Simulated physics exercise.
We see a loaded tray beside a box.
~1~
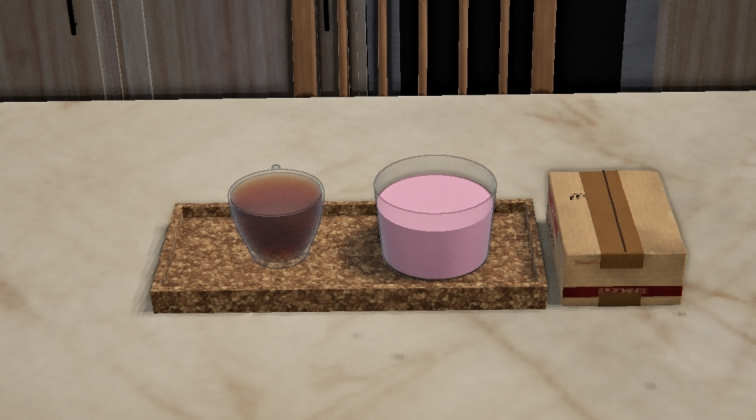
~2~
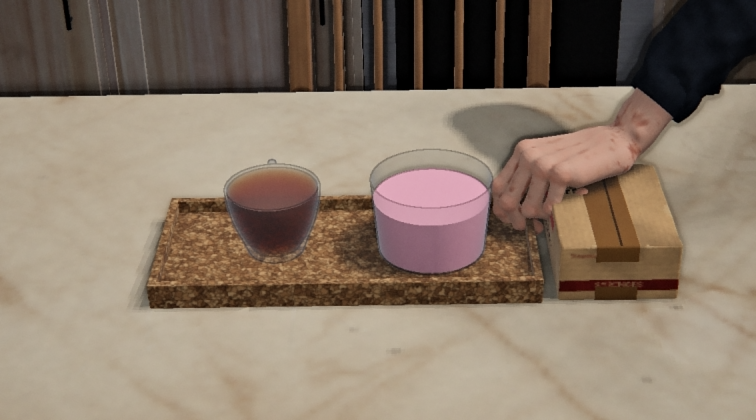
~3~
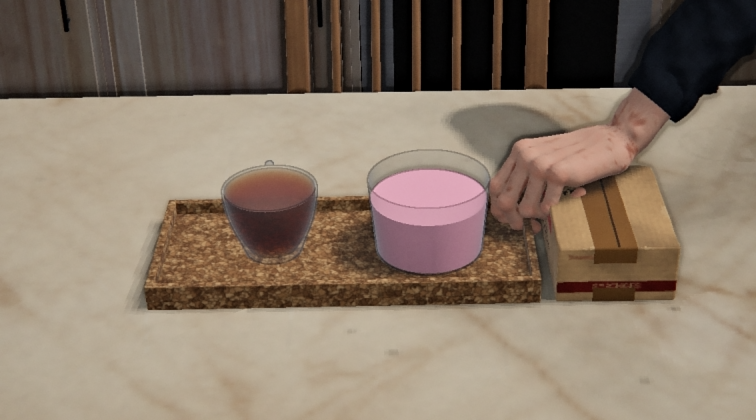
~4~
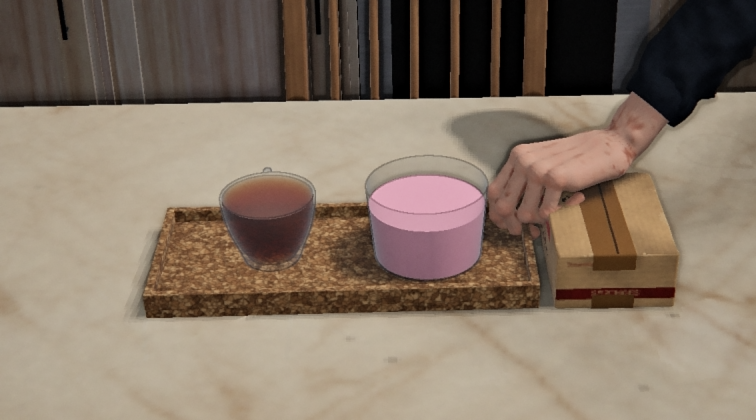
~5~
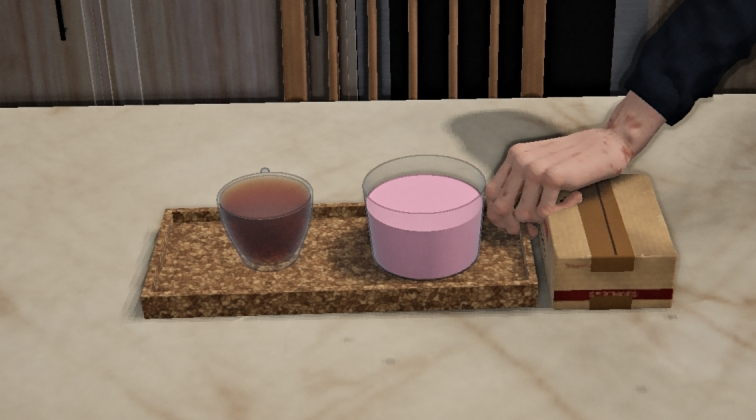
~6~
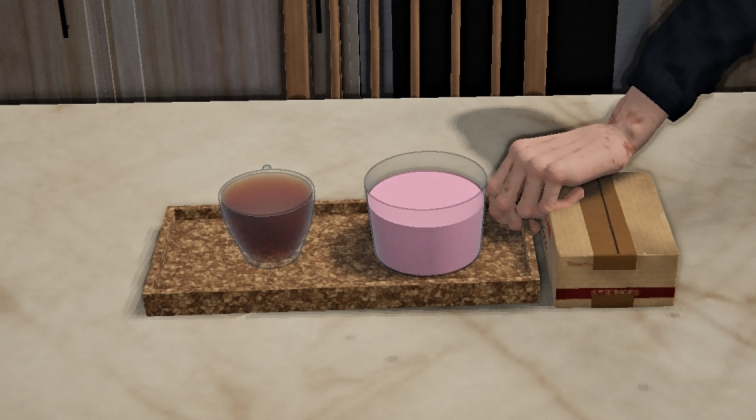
At the start, a glass cup of dark reddish-brown liquid and a clear tub of pink liquid rest on a speckled brown tray beside a taped cardboard box. A hand then appears from the right and takes the tray's right end, and after that the tray and containers barely move.
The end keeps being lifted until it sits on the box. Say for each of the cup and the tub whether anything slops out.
On the left the cup: It will slosh over, on the right the tub: It will not slosh over.
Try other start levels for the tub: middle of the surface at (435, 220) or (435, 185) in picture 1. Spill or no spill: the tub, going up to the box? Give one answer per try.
As listed: Copes, wets the top.
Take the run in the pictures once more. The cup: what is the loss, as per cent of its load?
Near 8 in a hundred.
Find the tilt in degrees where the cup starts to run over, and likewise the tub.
Slope values: Around 6 degrees and around 20 degrees.
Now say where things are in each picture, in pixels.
In the first frame, the tray lies flat; cup (278, 220) nearly full; tub (435, 217) about three quarters full; box (624, 280).
The second frame shows a hand takes the end of the tray; cup nearly full, surface at (272, 190); tub about three quarters full, surface at (431, 197).
In the third frame, the end is rising; cup (272, 216) nearly full; tub (429, 211) about three quarters full.
In the fourth frame, the end has come up a little; cup nearly full, surface at (267, 197); tub about three quarters full, surface at (427, 203); box (617, 282).
The fifth frame shows slope near 1°; cup (267, 223) nearly full; tub (425, 217) about three quarters full.
The sixth frame shows the tray slopes by about 1°; cup nearly full, surface at (267, 195); tub about three quarters full, surface at (426, 199); box (617, 282).
Shortly, the tray slopes by about 6°; cup, none is lost; tub, none is lost.
Then, the tray slopes by about 12°; cup, it has lost some; tub, none is lost.
At the finish, the tray slopes by about 10°, resting on the box; cup, it has lost some; tub, none is lost.
